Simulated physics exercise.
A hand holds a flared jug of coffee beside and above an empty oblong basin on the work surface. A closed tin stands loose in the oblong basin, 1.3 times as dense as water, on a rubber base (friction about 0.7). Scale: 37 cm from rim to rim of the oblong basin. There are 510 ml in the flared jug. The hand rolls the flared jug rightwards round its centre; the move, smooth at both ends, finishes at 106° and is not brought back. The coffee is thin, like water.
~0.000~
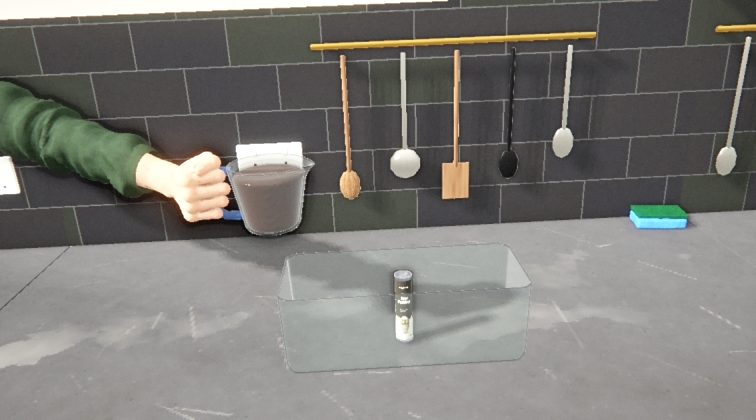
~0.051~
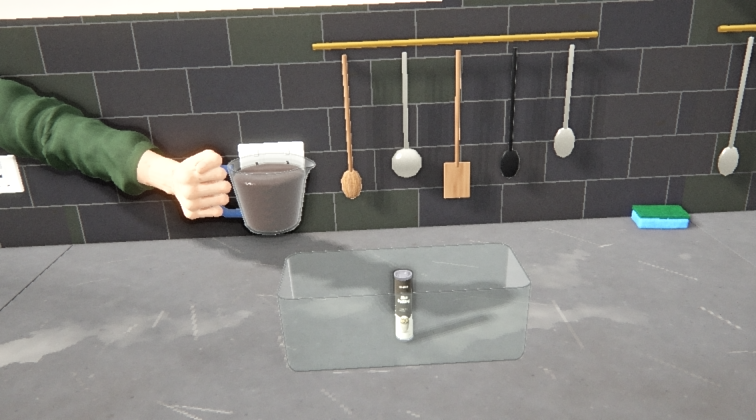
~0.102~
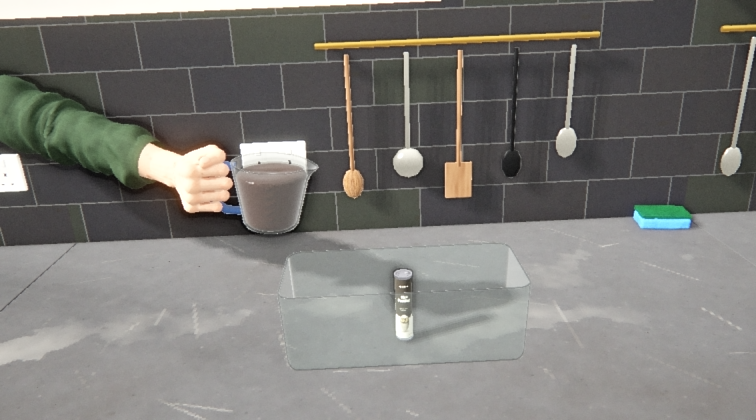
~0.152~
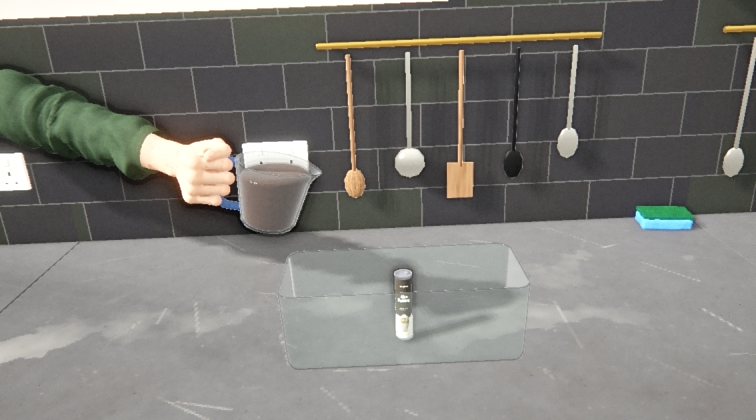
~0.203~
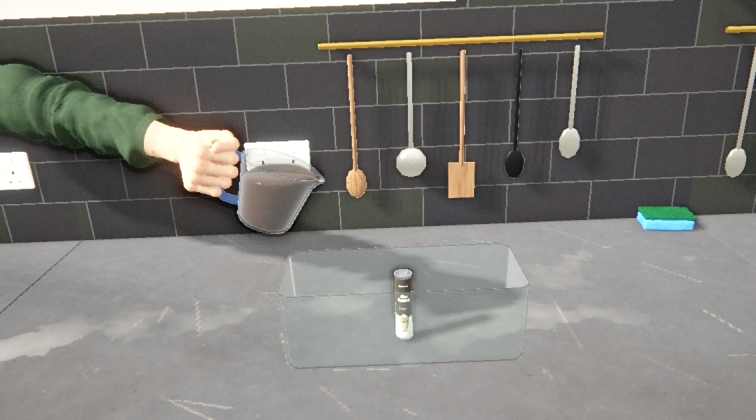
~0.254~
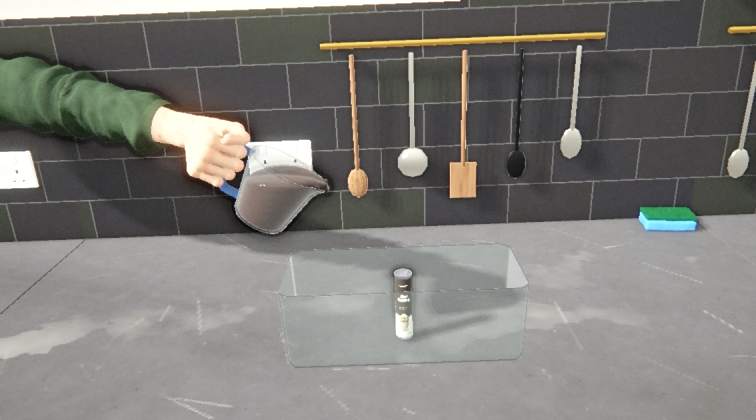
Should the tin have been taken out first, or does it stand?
The tin remains upright.
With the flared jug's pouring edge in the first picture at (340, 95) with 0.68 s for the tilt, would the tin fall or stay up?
Then it topples.
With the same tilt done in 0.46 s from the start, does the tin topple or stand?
Then it stays up.
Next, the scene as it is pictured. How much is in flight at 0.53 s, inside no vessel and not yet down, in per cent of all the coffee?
Near 28 in a hundred.
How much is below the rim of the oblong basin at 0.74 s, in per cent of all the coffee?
Some 90 per cent.
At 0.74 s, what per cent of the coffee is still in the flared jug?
Some 4 per cent.
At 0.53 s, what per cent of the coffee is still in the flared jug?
About 40 per cent.
Then, 0.53 s in, the tilt is 94° and 39 per cent is still to pour; the tin stands where it began.
Then, 0.74 s in, the tilt is 106° and 4 per cent is still to pour; the tin stands where it began.
Then, 0.95 s in, the tilt is 106° and 0 per cent is still to pour; the tin stands where it began.
Then, 1.18 s in, the tilt is 106° and 0 per cent is still to pour; the tin stands where it began.
Finally, the tin stands where it began.
